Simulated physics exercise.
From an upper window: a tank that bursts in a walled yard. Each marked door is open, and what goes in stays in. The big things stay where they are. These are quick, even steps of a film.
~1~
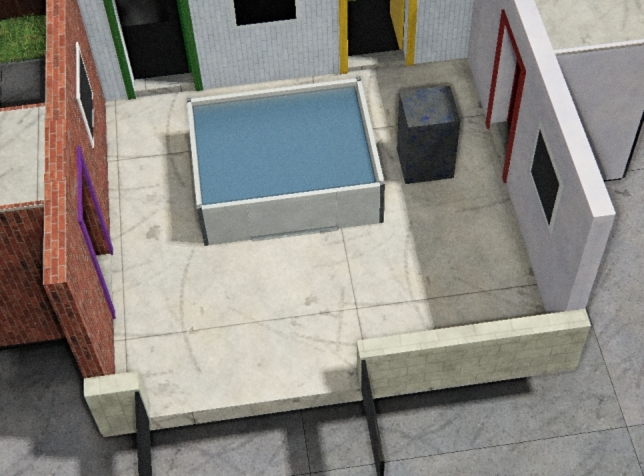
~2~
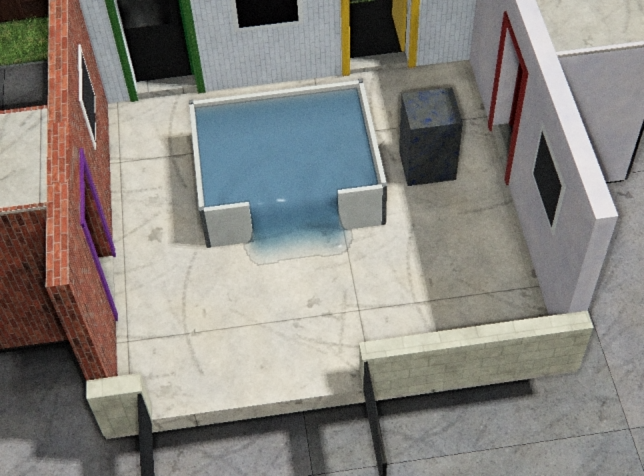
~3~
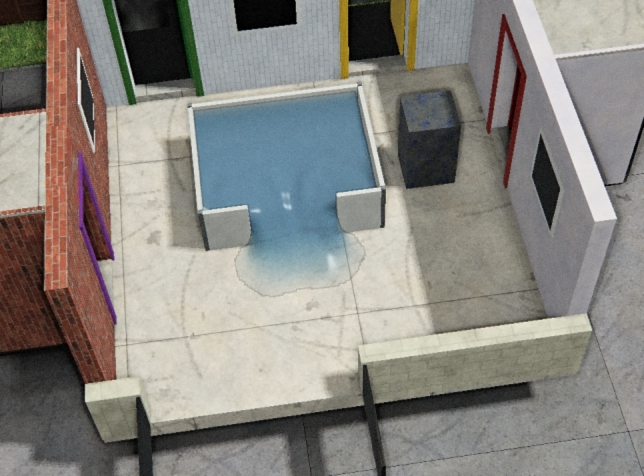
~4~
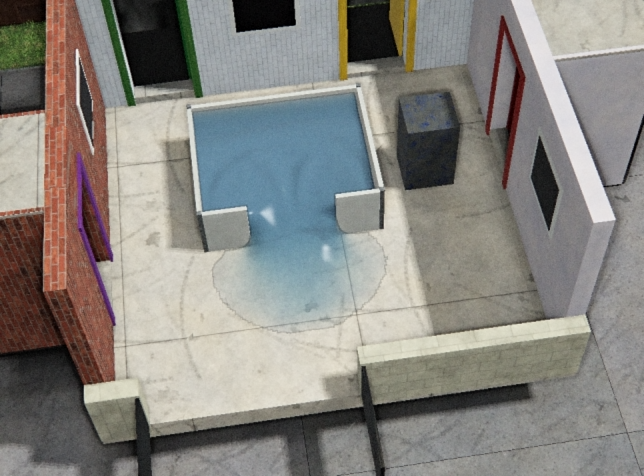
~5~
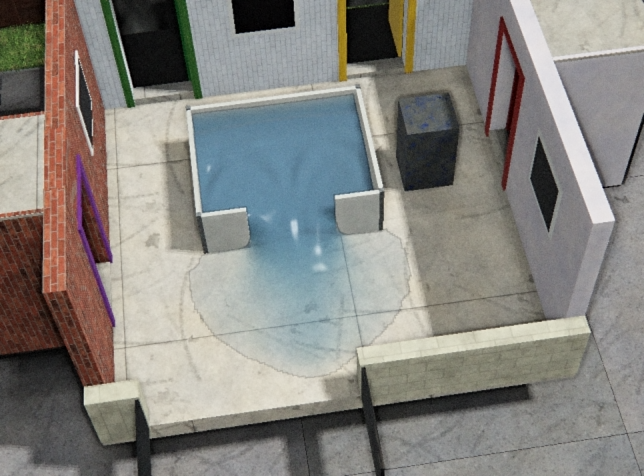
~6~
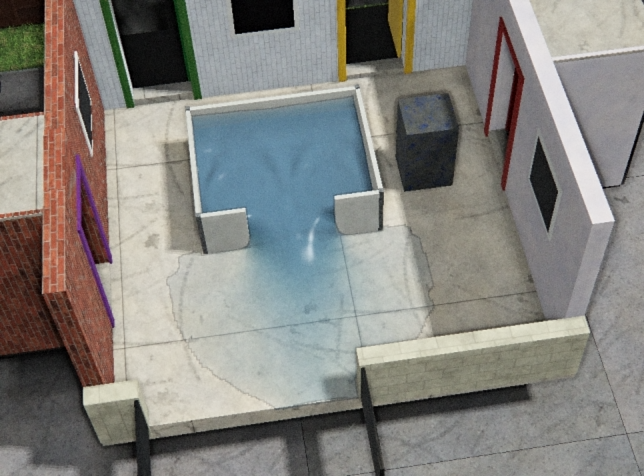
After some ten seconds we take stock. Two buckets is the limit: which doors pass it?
One by one: The yellow door holds within the limit; the purple door holds within the limit; the red door holds within the limit; the green door holds within the limit.
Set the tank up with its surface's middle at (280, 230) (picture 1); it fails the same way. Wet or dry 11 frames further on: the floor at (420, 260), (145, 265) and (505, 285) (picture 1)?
In that order: Dry, clear, wet.
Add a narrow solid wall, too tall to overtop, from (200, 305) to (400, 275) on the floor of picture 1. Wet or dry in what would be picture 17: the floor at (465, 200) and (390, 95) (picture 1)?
In turn: Wet, dry.
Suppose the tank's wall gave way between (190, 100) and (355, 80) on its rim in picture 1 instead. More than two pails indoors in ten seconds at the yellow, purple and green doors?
My reading: The yellow door goes over; the purple door holds; the green door goes over.
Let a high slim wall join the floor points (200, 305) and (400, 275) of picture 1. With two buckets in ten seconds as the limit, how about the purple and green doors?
In short: Purple goes over; green keeps below it.
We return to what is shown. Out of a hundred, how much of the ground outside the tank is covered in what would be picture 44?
I make it 75 per cent.
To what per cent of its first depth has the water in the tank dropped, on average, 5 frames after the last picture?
Near 66 in a hundred.
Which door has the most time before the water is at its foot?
It is the door marked green.
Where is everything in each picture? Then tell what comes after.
In the first frame, the open tank at (283, 145) is whole and still.
In the second frame, water pours out at (295, 220) and has run to (345, 240).
In the third frame, water pours out at (294, 225) and has run to (260, 287).
In the fourth frame, the front is at (293, 327), out from the gap at (293, 227).
In the fifth frame, the front is at a hidden place, out from the gap at (293, 227).
In the sixth frame, water pours out at (292, 228) and has run to a hidden place.
A moment on, water covers 35 % of the floor; the yellow door not reached, the purple door not reached, the red door not reached, the green door not reached.
Next, water covers 40 % of the floor; the yellow door not reached, the purple door wet at the sill, nothing in, the red door not reached, the green door not reached.
Then, water covers 55 % of the floor; the yellow door not reached, the purple door wet at the sill, nothing in, the red door wet at the sill, nothing in, the green door not reached.
Later, water covers 75 % of the floor; the yellow door wet at the sill, nothing in, the purple door wet at the sill, nothing in, the red door wet at the sill, nothing in, the green door not reached.
In the end, water covers 90 % of the floor; the yellow door wet at the sill, nothing in, the purple door wet at the sill, nothing in, the red door wet at the sill, nothing in, the green door wet at the sill, nothing in.
